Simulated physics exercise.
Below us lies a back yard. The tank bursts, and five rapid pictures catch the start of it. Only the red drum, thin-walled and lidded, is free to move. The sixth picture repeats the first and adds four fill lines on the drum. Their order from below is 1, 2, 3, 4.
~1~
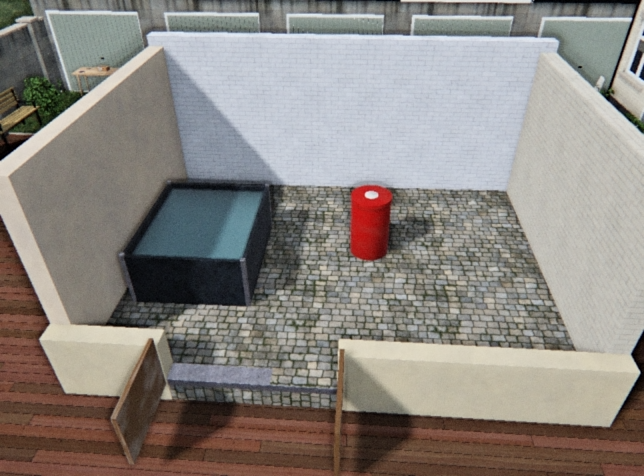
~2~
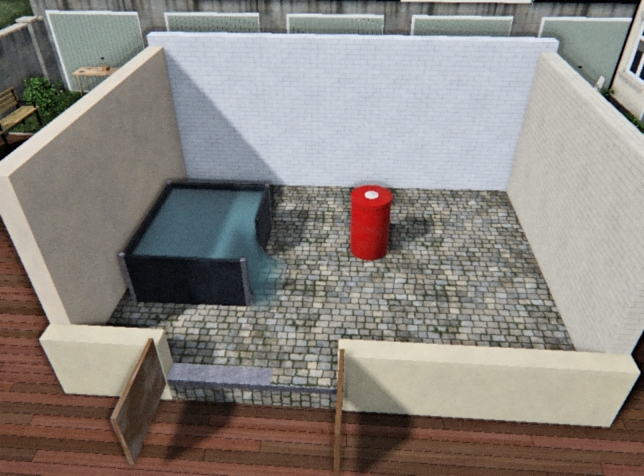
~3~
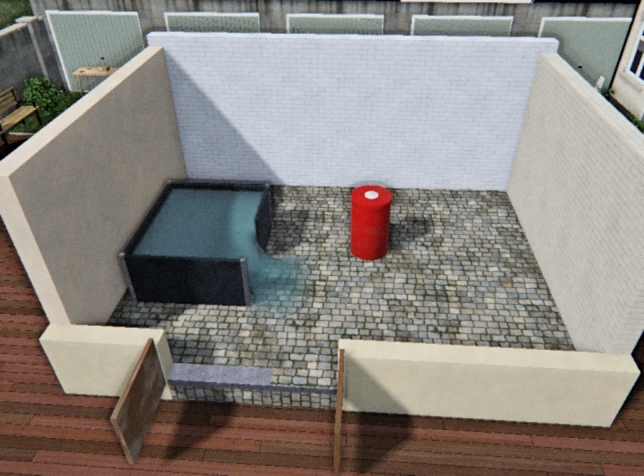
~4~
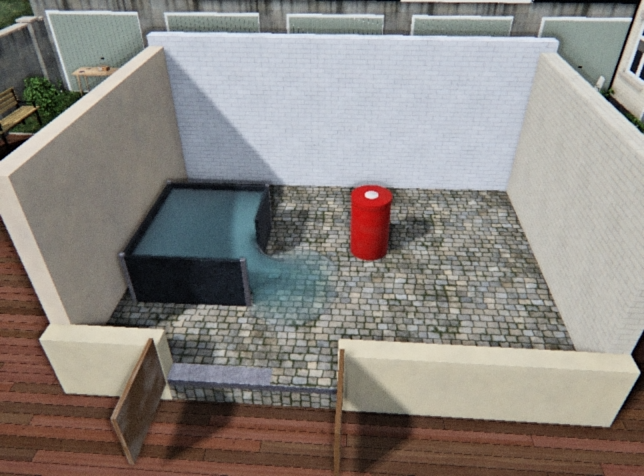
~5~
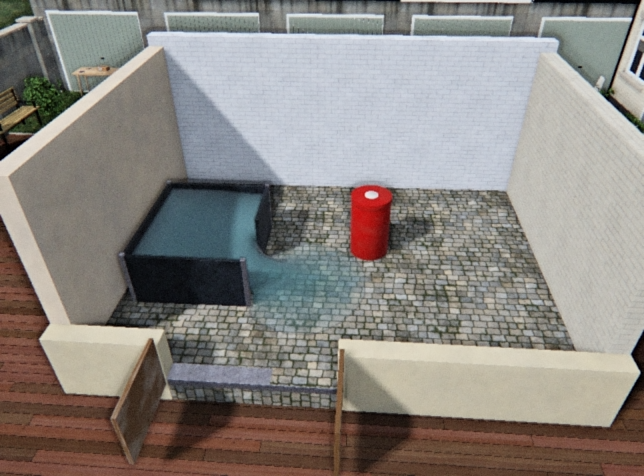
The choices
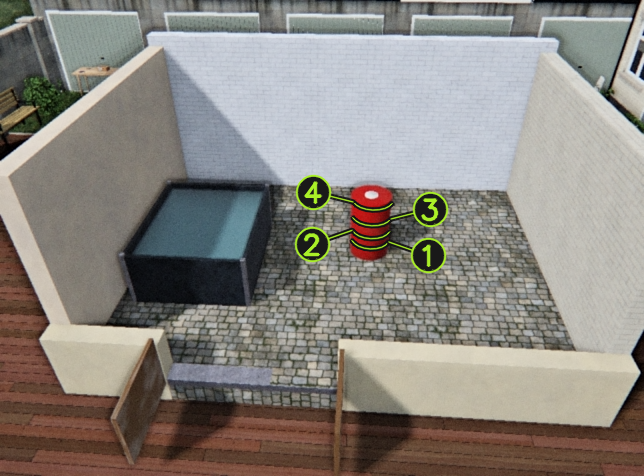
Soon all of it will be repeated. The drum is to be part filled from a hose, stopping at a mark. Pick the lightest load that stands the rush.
Take 1.
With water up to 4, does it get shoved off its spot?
No, that is safe.
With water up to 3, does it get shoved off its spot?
No, not at all.
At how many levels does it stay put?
All of the four.
In lime, 1 at (370, 248); 2 at (370, 238); 3 at (371, 225); 4 at (372, 210); from the bottom up 1, 2, 3, 4.
With 1, it does not move.
With 2, it does not move.
With 3, it does not move.
With 4, it does not move.
